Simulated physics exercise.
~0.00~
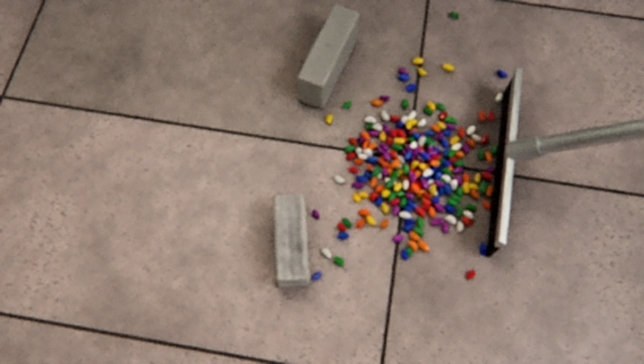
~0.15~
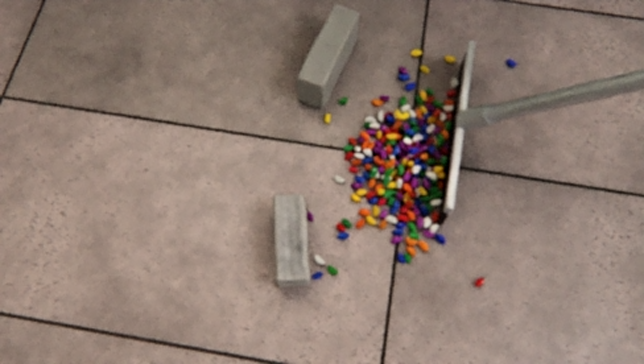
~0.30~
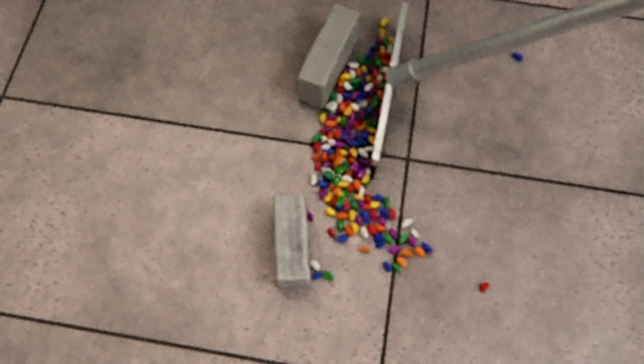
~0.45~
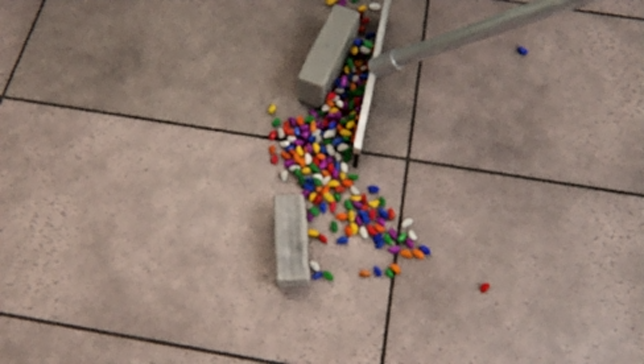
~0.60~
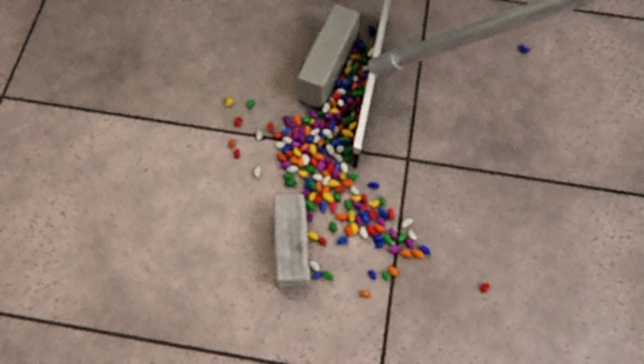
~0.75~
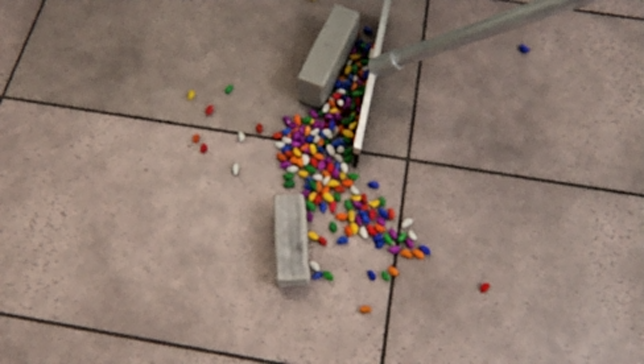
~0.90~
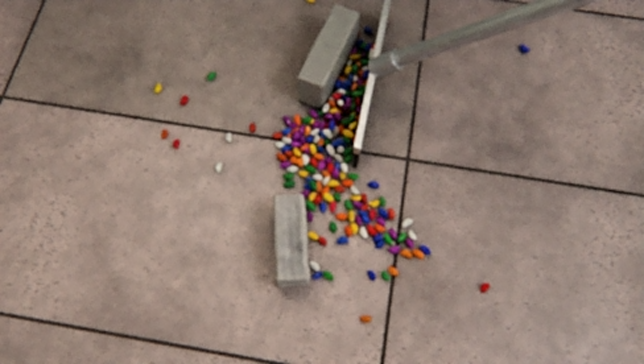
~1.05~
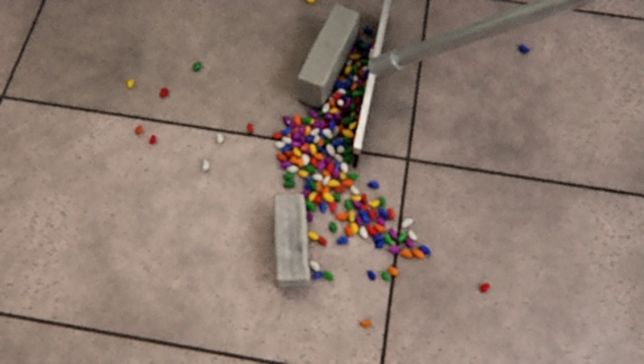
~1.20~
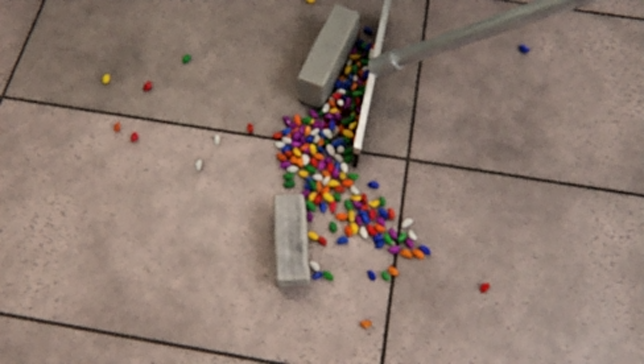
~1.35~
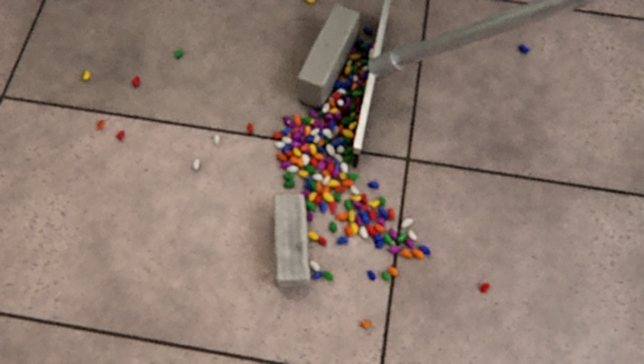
Squeegee pushing colourful jelly beans leftwards against two grey blocks, then stopping as a few roll on and most stay piled up.
